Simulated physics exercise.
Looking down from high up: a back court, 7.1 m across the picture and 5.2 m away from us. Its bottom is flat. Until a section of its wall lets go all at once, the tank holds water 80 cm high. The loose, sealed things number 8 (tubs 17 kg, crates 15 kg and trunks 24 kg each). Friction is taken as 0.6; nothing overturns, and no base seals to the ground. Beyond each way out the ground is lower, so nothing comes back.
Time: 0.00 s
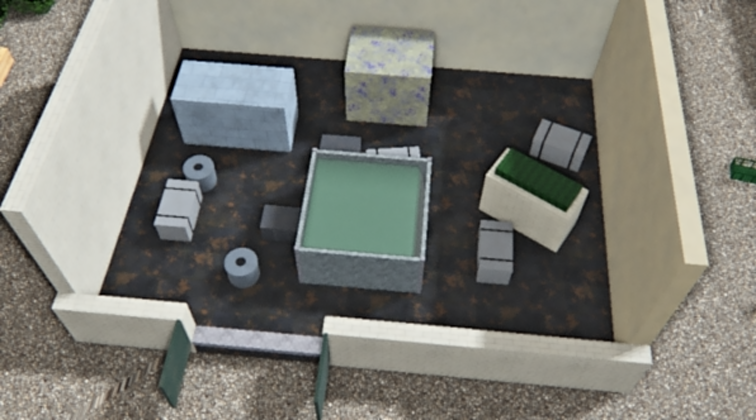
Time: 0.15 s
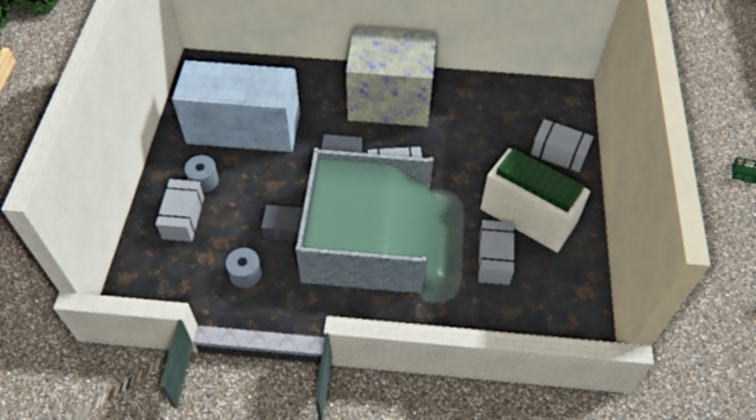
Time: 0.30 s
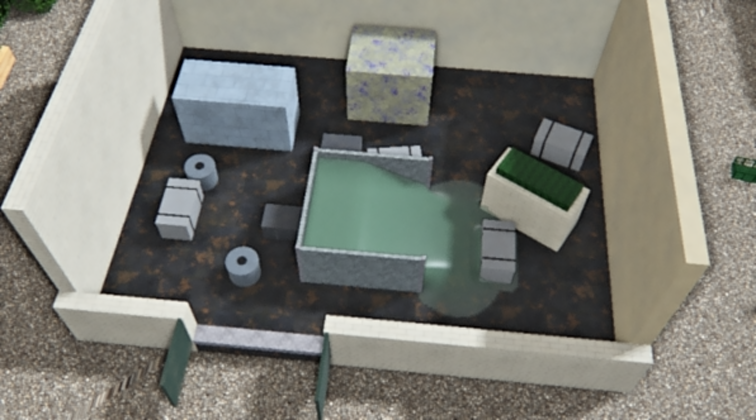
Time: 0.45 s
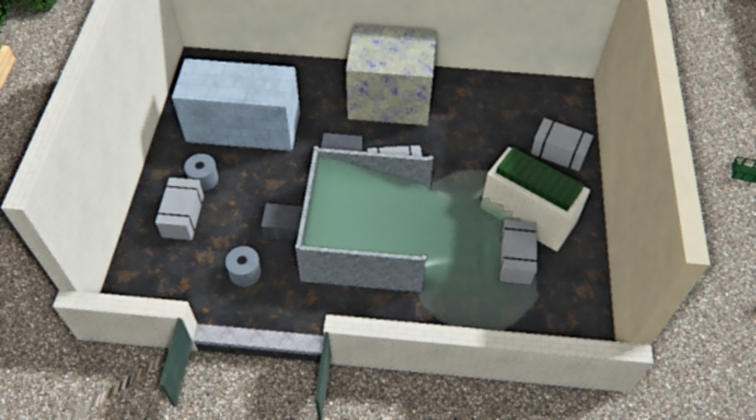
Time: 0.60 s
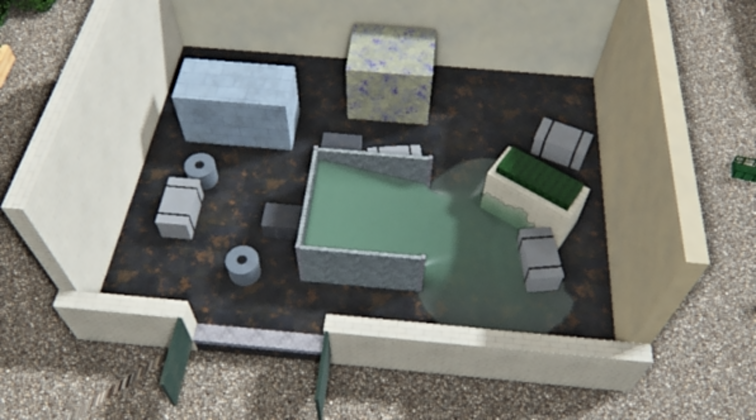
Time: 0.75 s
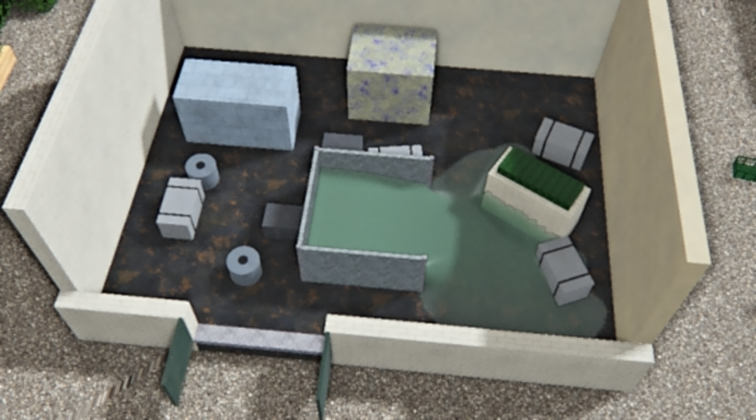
Green water pouring from the open right side of a square tank, spreading across a walled court and pushing a grey trunk rightward.
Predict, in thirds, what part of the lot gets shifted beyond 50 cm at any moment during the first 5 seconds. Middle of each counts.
That part is less than one third.
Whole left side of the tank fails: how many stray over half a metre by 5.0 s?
Count: 5.
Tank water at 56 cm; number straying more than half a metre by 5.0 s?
2.
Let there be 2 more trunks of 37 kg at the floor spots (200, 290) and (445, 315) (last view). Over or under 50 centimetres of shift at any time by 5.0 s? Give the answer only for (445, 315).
Answer: Past it.
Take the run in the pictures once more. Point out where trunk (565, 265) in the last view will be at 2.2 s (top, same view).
Look for it near (597, 257).
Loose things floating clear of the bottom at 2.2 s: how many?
The number is 1.
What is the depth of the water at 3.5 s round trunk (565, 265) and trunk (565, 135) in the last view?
Roughly 19 and 13 cm.
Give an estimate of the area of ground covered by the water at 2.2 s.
15 m2.
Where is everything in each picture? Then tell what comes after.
In the first picture, a trunk at (497, 245) rests on the ground; a tub at (198, 167) rests on the ground; 2.4 m2 under water; 0 of 8 have shifted.
In the second picture, a trunk at (498, 245) rests on the ground; a tub at (200, 167), on the bottom; 3.4 m2 under water; 0 of 8 have shifted.
In the third picture, a trunk at (499, 244) rests on the ground; a tub at (200, 166) rests on the ground; 4.5 m2 under water; 0 of 8 have shifted.
In the fourth picture, a trunk at (520, 245), on the bottom, 31 cm from its start; a tub at (200, 166), on the bottom; 5.7 m2 under water; 1 of 8 have shifted.
In the fifth picture, a trunk at (541, 252), on the bottom, 61 cm from its start; a tub at (200, 165), on the bottom; water covers 6.9 m2; 1 of 8 have shifted.
In the sixth picture, a trunk at (566, 264), on the bottom, 95 cm from its start; a tub at (201, 166) rests on the ground; water covers 8.2 m2; 1 of 8 have shifted.
After 1.1 s 1 of 8 are over 50 cm from their spots; 1 afloat.
After 2.2 s 1 of 8 are over 50 cm from their spots; 1 afloat.
After 3.5 s 2 of 8 are over 50 cm from their spots; 2 afloat.
After 5.0 s 2 of 8 are over 50 cm from their spots, and 2 have been at some point; 1 afloat.
